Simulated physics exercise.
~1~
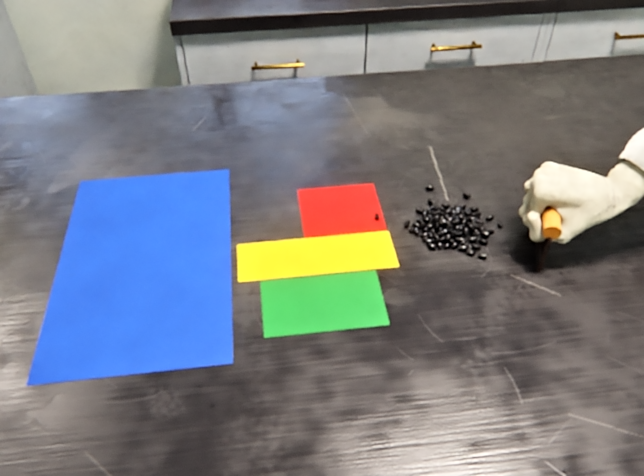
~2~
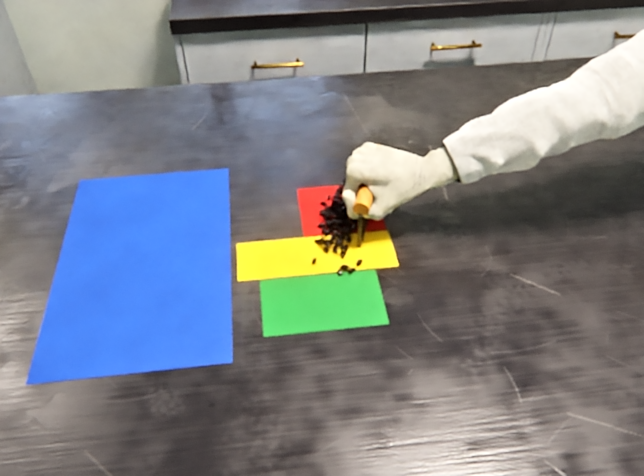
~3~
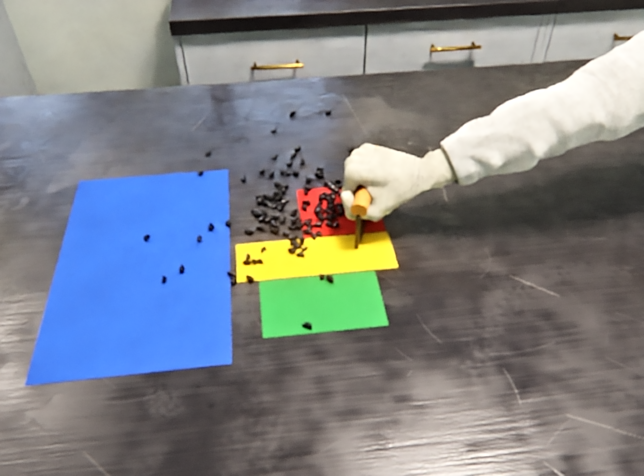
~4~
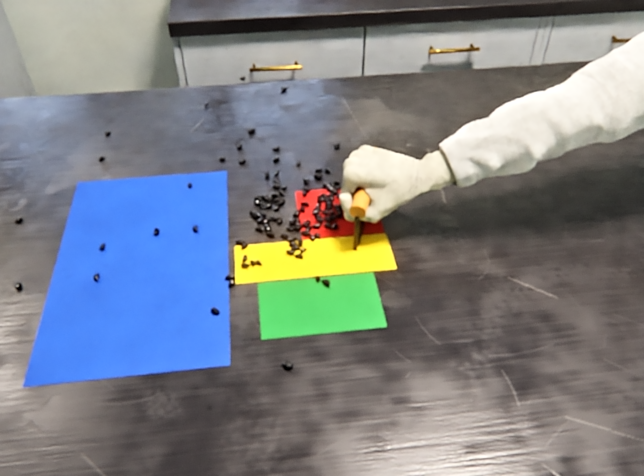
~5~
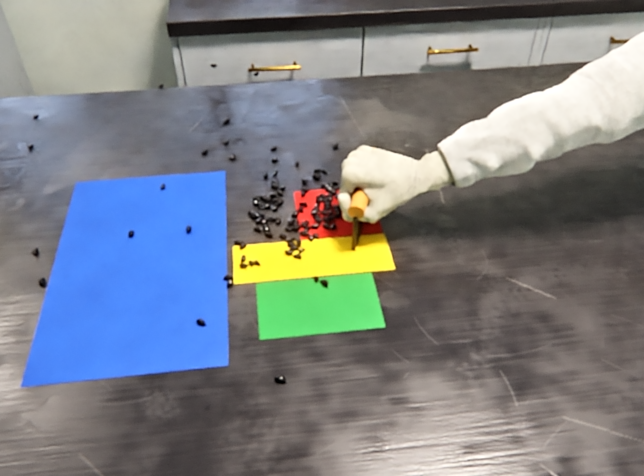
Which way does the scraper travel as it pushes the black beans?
The scraper travels to the left, carrying the beans toward the coloured mats before it stops.
